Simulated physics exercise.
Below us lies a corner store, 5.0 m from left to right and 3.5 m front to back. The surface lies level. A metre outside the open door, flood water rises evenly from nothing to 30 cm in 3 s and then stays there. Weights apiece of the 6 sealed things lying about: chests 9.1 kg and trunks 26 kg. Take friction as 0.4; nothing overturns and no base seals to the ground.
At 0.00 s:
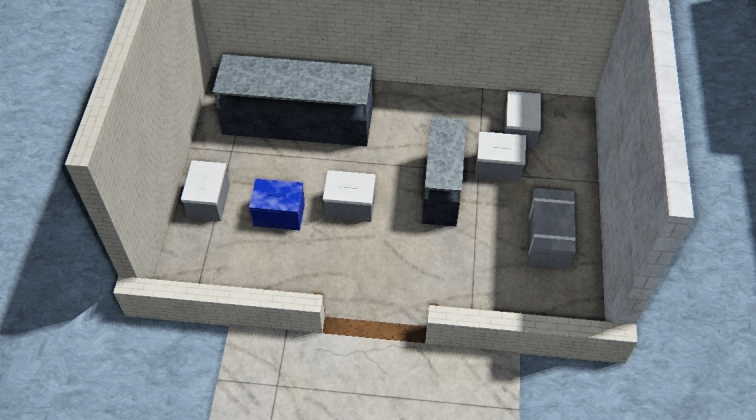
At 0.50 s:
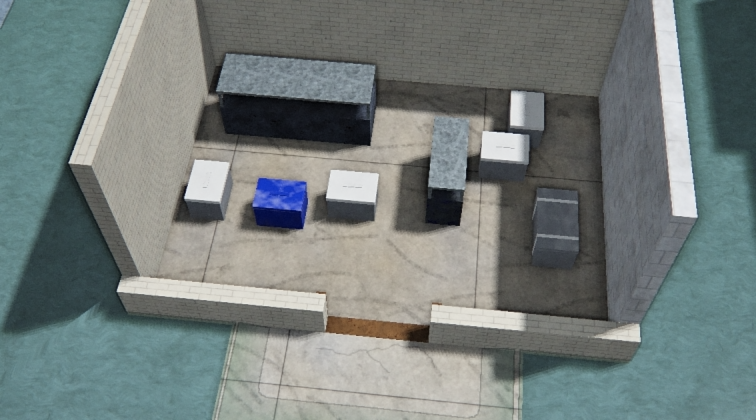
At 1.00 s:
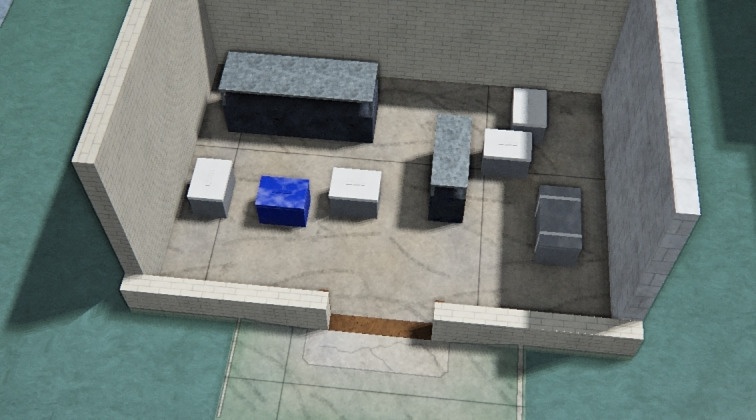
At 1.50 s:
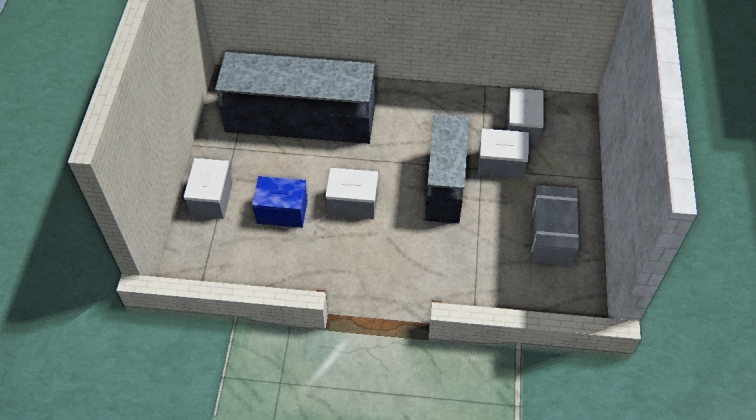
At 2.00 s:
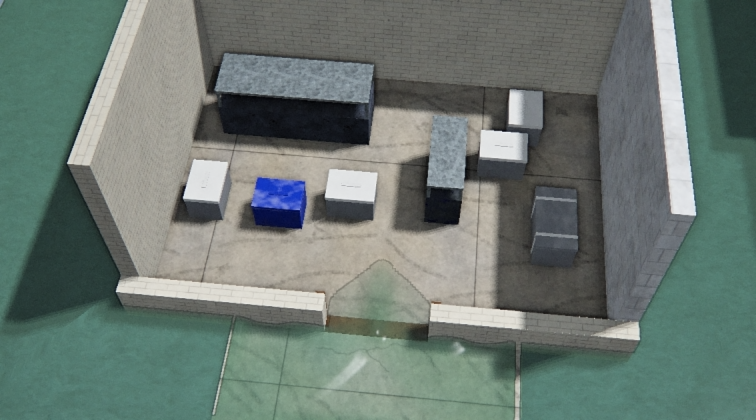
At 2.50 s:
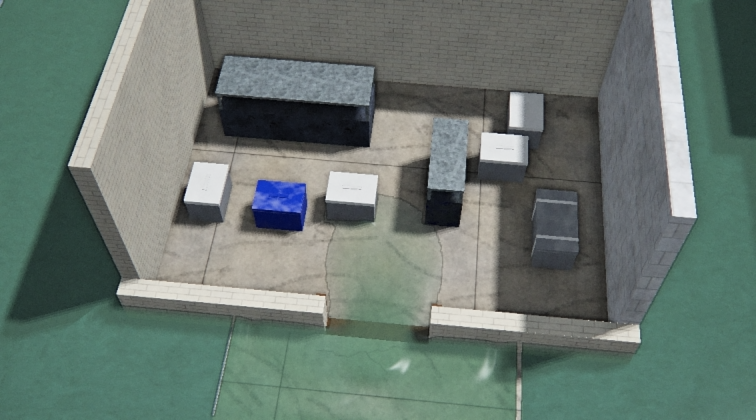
Roofless store room with blue, white and grey chests standing still as greenish water spreads outside and enters through the doorway.
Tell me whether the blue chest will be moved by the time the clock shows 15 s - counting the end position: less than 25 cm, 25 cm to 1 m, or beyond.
Blue chest is nudged along.
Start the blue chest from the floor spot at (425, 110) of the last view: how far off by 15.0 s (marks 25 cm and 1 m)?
It ends far away.
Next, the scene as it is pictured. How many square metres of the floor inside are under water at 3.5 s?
Some 6.0 m2.
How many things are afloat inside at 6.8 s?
I count 4.
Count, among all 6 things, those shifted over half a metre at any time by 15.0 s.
6 of them.
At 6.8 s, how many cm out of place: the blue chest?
About 100 cm.
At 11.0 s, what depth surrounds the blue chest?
About 9 cm.
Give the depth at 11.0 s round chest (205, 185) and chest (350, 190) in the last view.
Roughly 12 and 15 cm.
After 3.5 s the blue chest is near (264, 192), 0.2 m from its start, aground; 0 afloat.
After 6.8 s the blue chest is near (197, 189), 0.9 m from its start, afloat; 4 afloat.
After 11.0 s the blue chest is near (280, 169), 0.3 m from its start, afloat; 6 afloat.
After 15.0 s the blue chest is near (308, 171), 0.4 m from its start, afloat; 6 afloat.
